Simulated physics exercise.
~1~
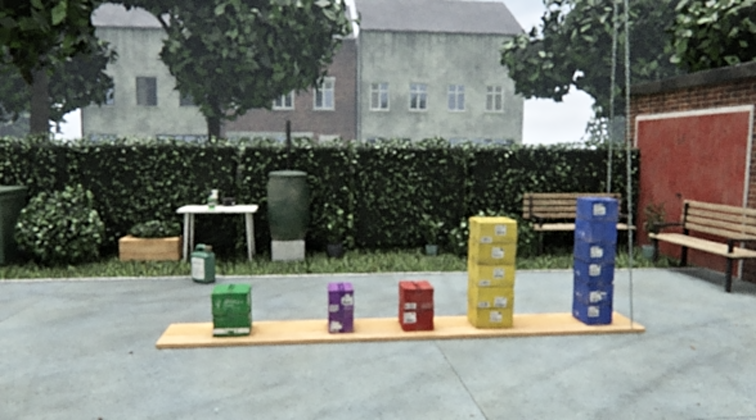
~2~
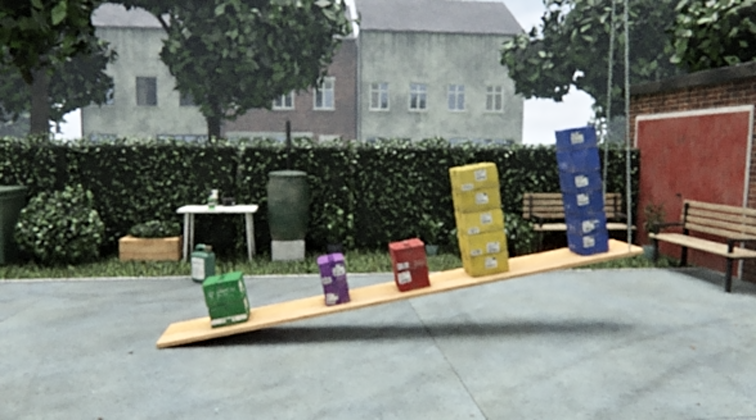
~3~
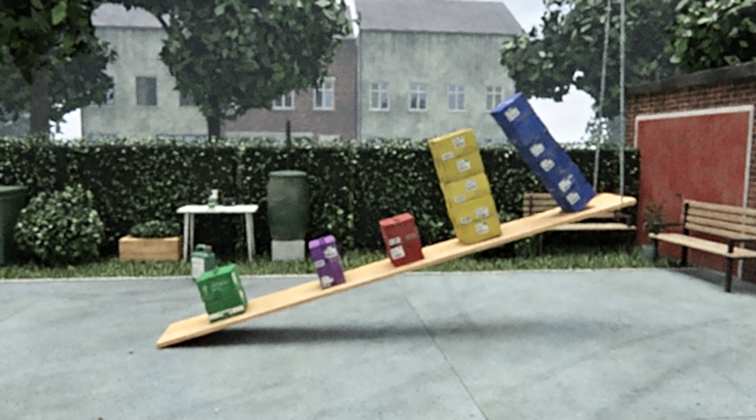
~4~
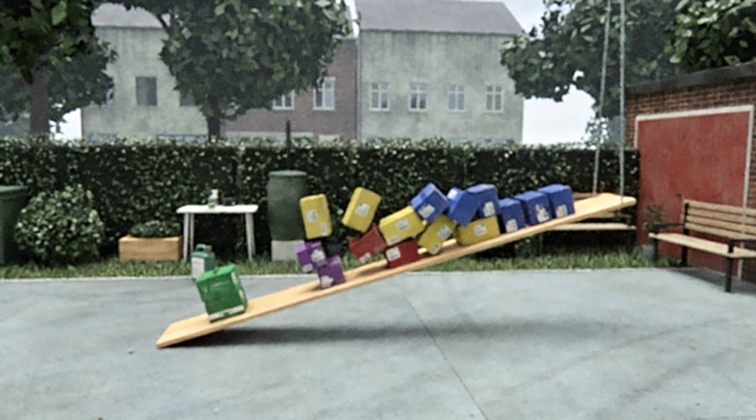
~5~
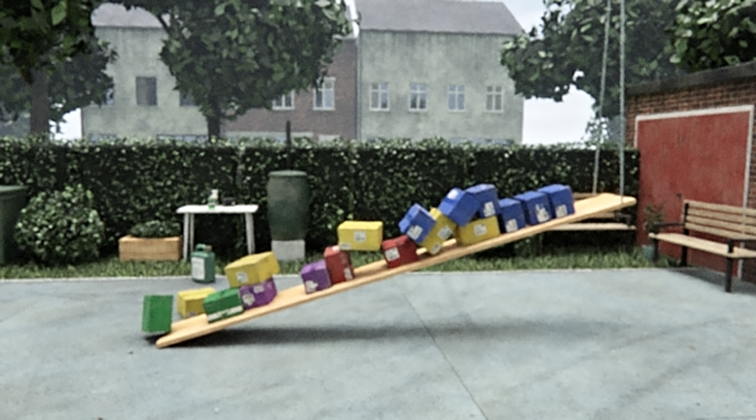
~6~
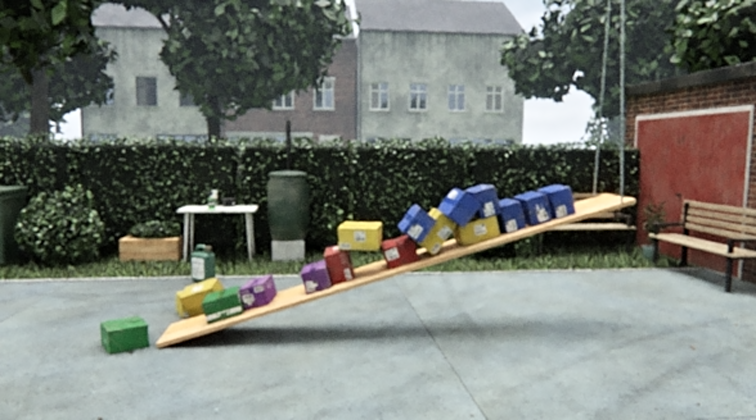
In a paved yard, a plank's right end rises and five coloured box stacks topple leftward.
